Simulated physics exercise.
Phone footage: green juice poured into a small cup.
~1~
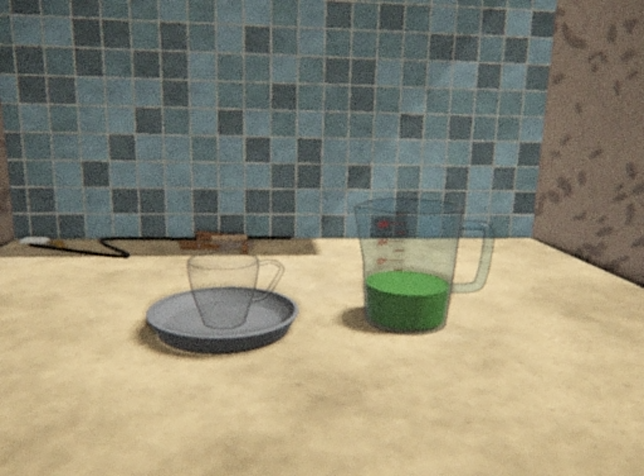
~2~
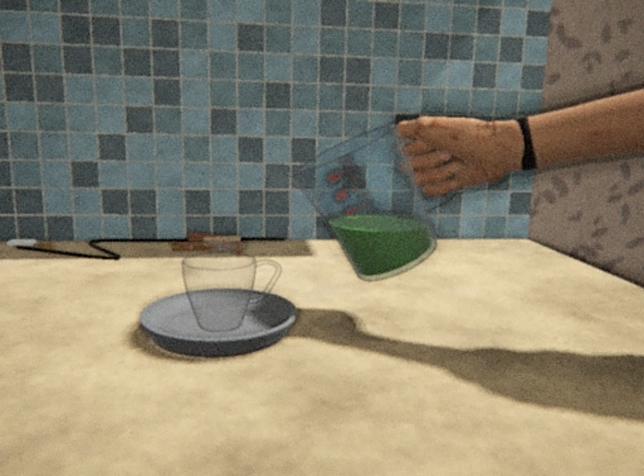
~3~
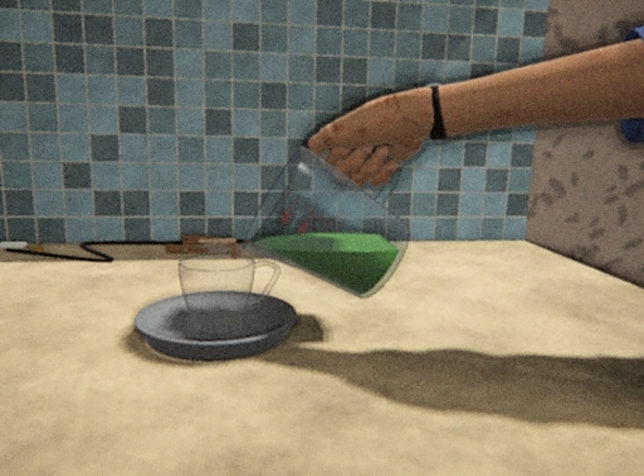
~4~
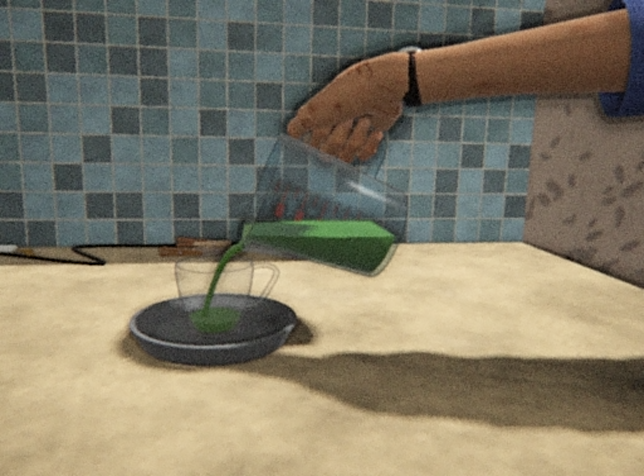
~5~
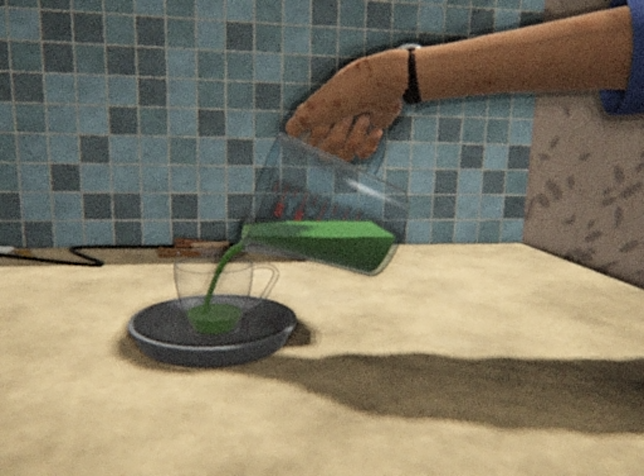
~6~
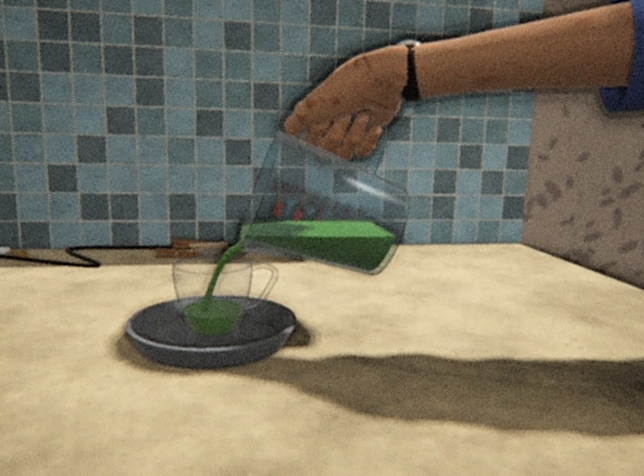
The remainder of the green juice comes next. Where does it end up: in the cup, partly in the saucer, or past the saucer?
The cup will manage only with the saucer, I think.
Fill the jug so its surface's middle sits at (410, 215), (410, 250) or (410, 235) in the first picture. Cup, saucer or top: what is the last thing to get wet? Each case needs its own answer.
In that order: Floods the top, over both, over both.
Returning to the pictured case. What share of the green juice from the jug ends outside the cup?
It works out at some 20 per cent.
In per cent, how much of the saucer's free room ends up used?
Some 20 per cent.
Next, the cup is about three quarters full; the saucer is dry.
After that, the cup is full to the brim; the saucer is wet, with room to spare.
Finally, the cup is full to the brim; the saucer is wet, with room to spare.
